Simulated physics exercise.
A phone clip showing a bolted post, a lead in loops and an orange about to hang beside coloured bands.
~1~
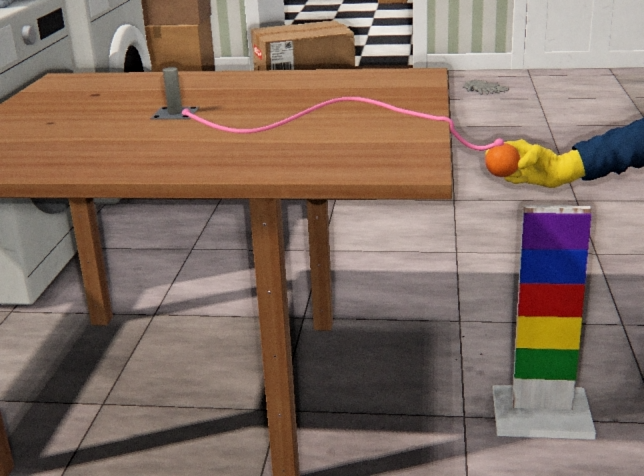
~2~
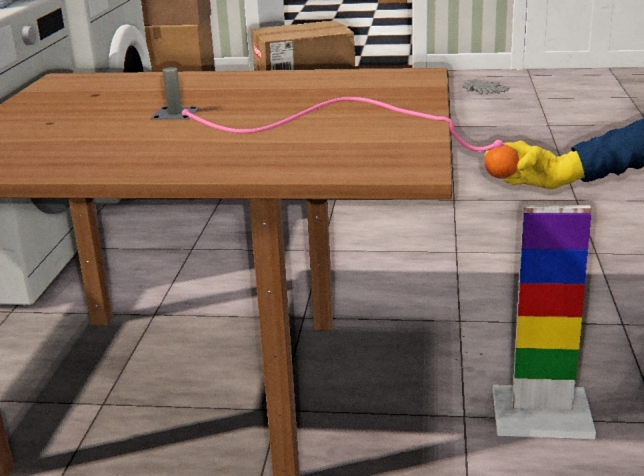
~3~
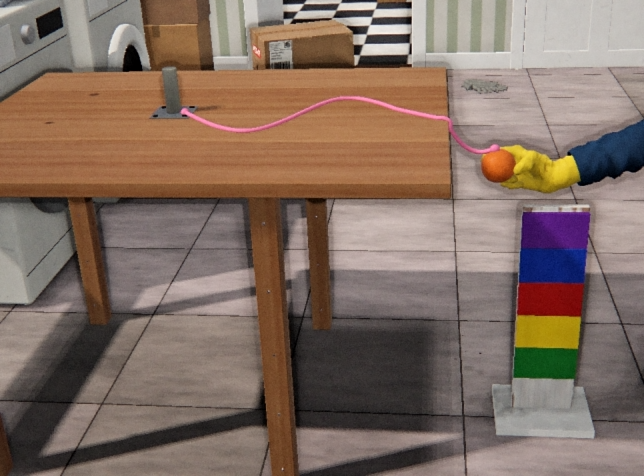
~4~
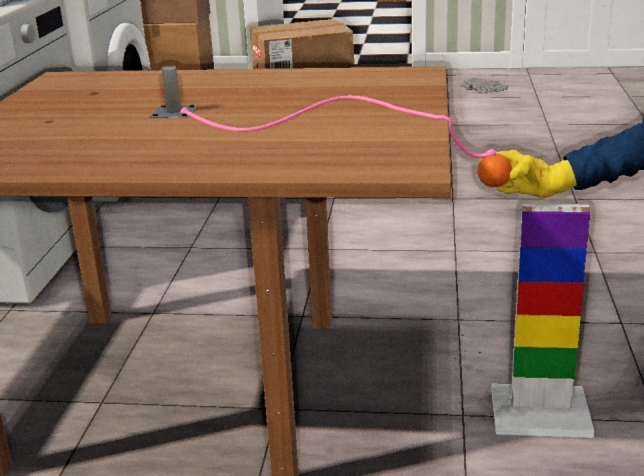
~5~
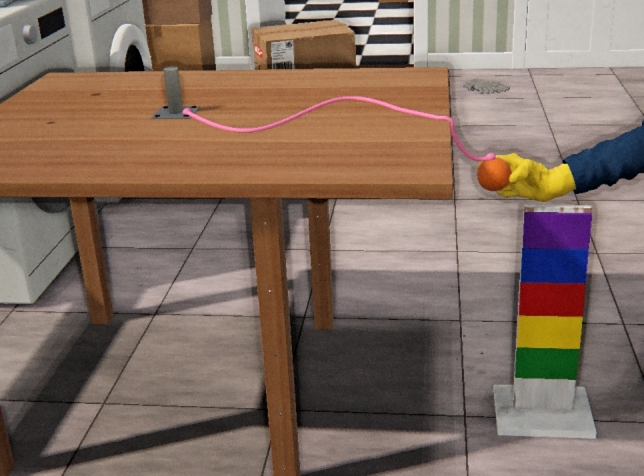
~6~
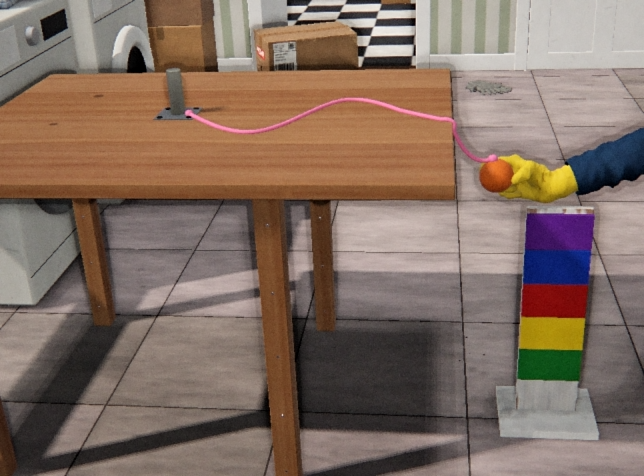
A yellow-gloved hand held an orange ball on a wavy pink cord just past the table's edge, lowering it slightly and shifting it a little left beside a stand with coloured bands.
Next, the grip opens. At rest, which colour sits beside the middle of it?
Its centre is beside red.
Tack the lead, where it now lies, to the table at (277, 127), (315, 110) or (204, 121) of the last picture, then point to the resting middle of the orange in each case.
Going through the tries, I'd expect close to (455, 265), (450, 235) and lastly (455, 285).
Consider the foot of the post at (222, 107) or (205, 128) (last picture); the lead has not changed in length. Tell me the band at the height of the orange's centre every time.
First try: Yellow; second try: Yellow.
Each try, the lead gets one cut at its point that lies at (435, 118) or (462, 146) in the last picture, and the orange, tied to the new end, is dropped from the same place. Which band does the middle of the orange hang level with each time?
Cut one gives purple; cut two gives blue.
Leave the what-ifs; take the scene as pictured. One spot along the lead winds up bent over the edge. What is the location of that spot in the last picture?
Roughly (375, 103).
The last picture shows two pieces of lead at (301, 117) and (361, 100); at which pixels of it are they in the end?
They end up at (351, 117) and (439, 120).
Soon after, orange near (487, 280); level with blue.
After that, orange near (427, 283); level with red.
And then, orange near (463, 299); level with red.
In the end, orange near (451, 297); level with red. Its centre hangs level with the red band.
